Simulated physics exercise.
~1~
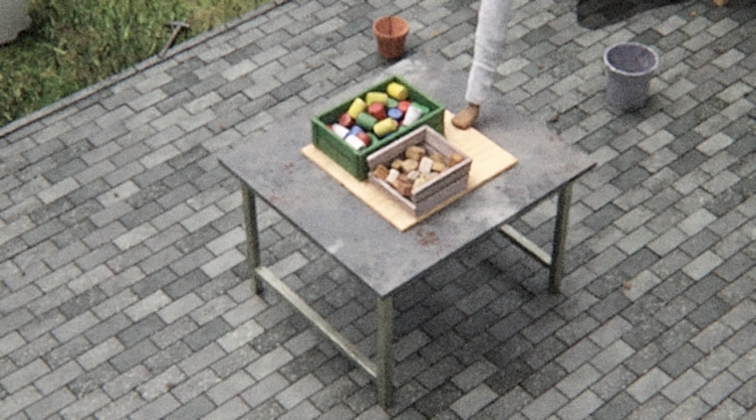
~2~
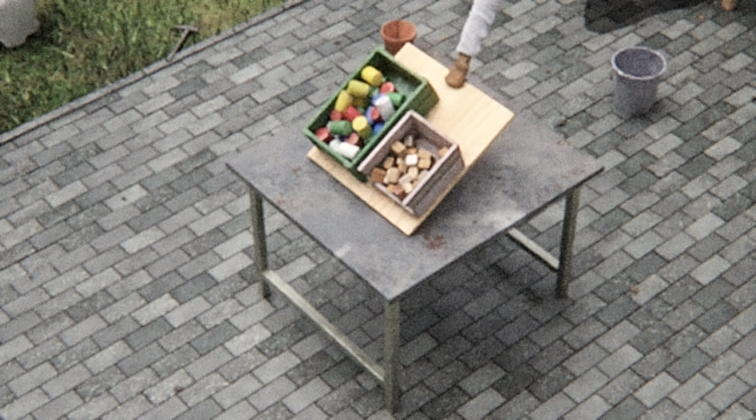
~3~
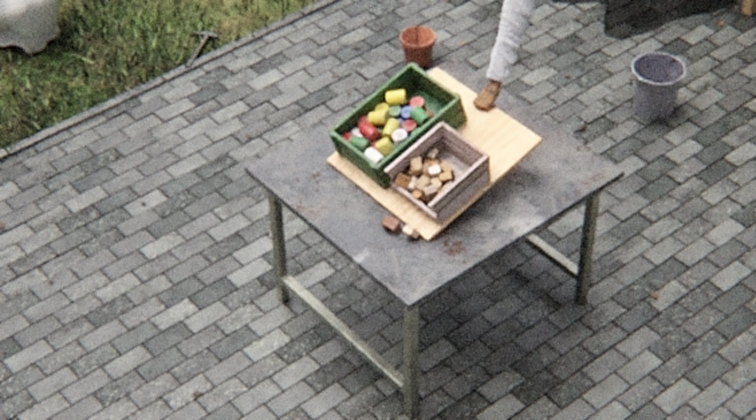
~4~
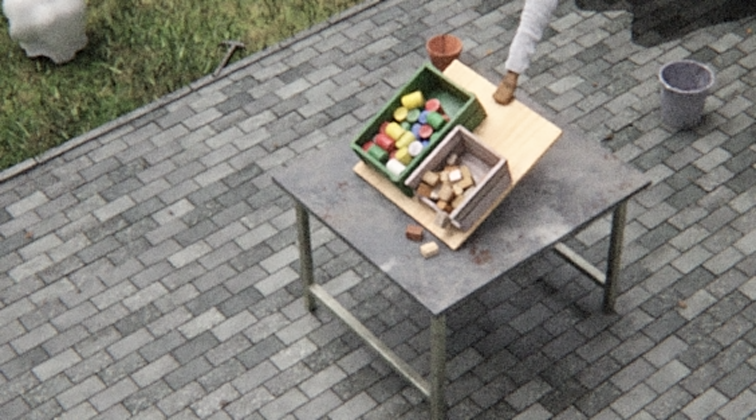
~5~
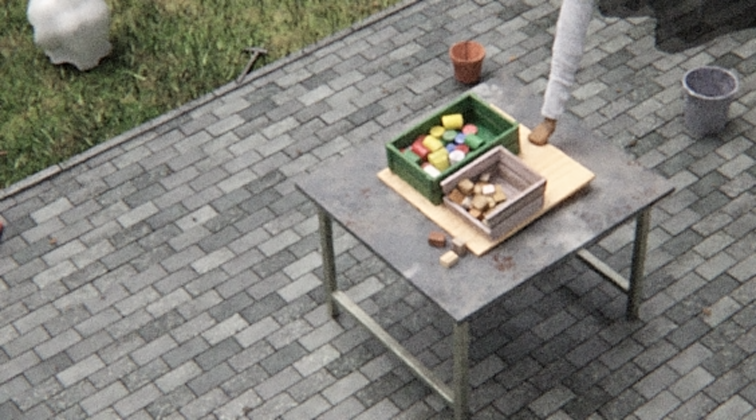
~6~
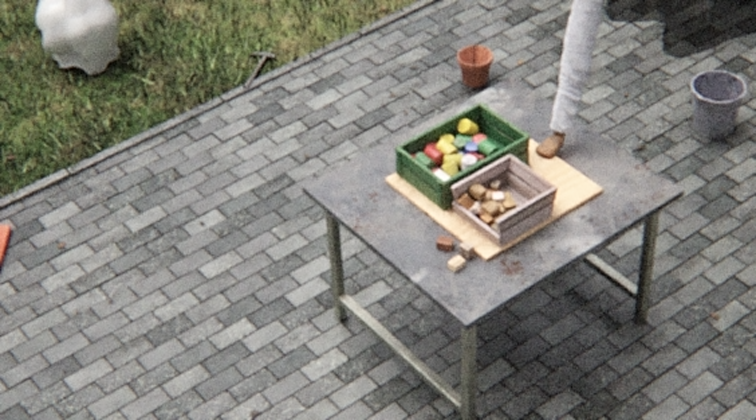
A hand lifted one side of a board on a table, tipping its green basket of colourful jars and wooden basket of blocks leftward, lowered it partway, raised it again and set it flat, leaving three blocks on the tabletop and the jars still inside.
